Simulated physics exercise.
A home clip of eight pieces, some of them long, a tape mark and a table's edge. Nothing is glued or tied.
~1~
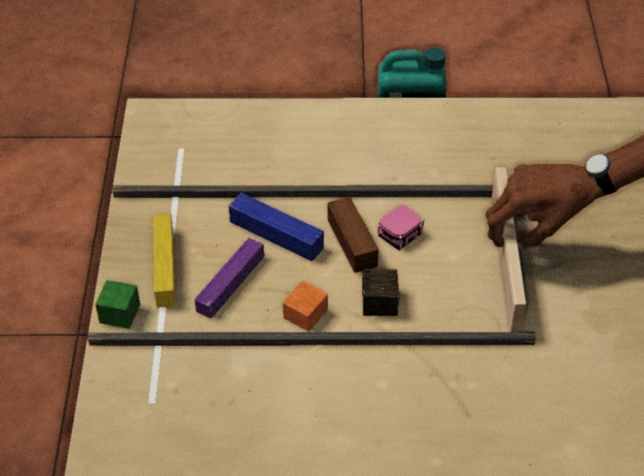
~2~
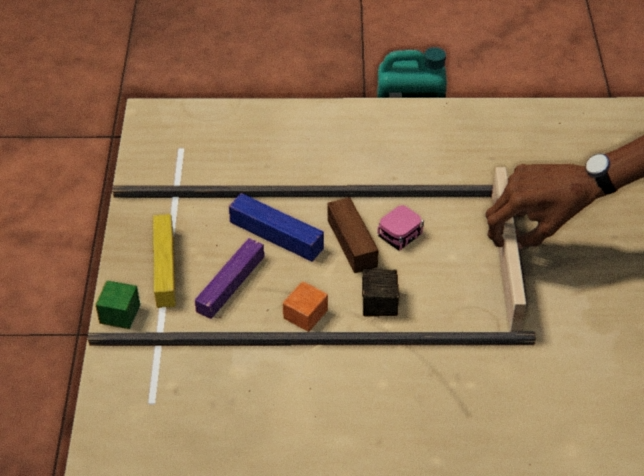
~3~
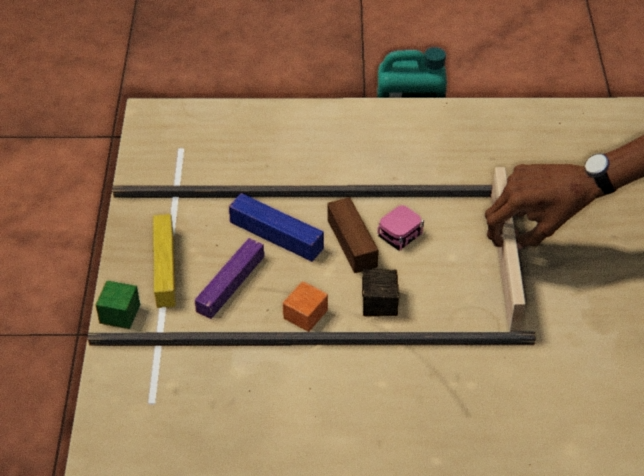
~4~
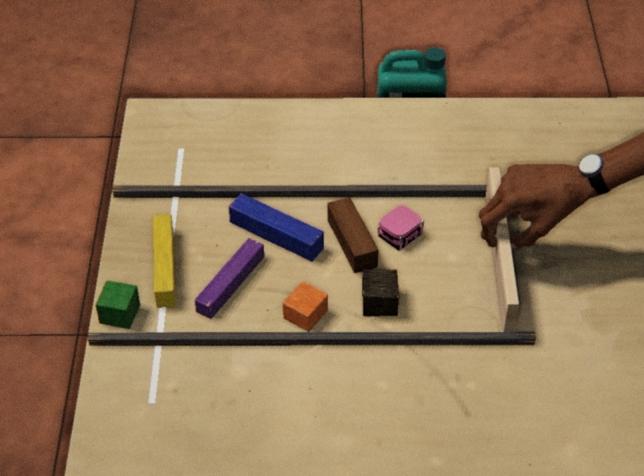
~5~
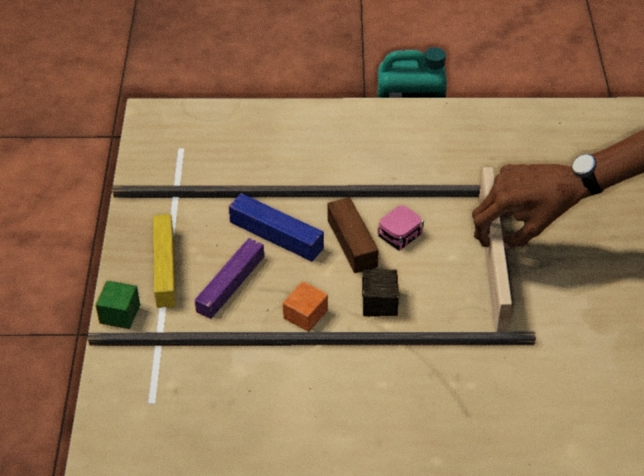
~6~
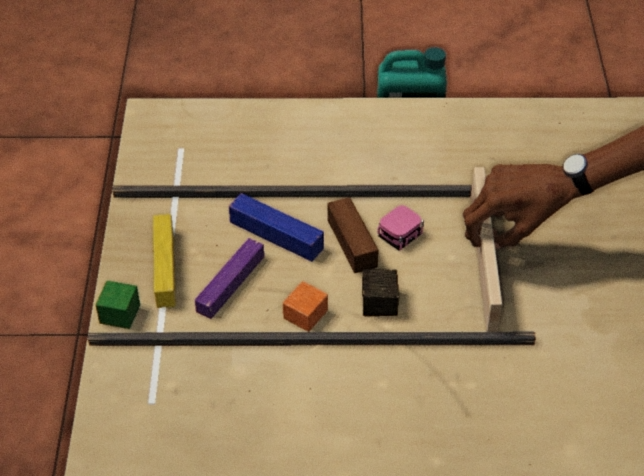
A hand wearing a watch held an upright board between two dark rails and slid it slightly to the left, while the colourful blocks and bars scattered on the wooden table stayed still.
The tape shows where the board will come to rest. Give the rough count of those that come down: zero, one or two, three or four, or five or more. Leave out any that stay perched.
Outcome: The number that fall off is three or four.
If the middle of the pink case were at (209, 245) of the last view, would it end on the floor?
Then it holds on.
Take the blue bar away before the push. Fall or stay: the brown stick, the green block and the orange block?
The brown stick stays on; the green block falls; the orange block holds on.
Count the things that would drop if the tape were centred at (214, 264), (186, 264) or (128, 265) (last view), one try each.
It would be 0, 2 and 6.
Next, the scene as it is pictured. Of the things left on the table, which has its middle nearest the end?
That is the blue bar.
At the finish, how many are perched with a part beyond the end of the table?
1 of them.
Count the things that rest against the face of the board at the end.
The number is 3.
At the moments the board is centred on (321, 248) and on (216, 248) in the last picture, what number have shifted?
At the one place 6, at the other 8.
Soon after, none off yet; green block at rest near (118, 305); yellow bar at rest near (164, 260); purple bar at rest near (230, 277).
In the end, the number that fall off is three or four; gone, purple bar, yellow bar and green block.
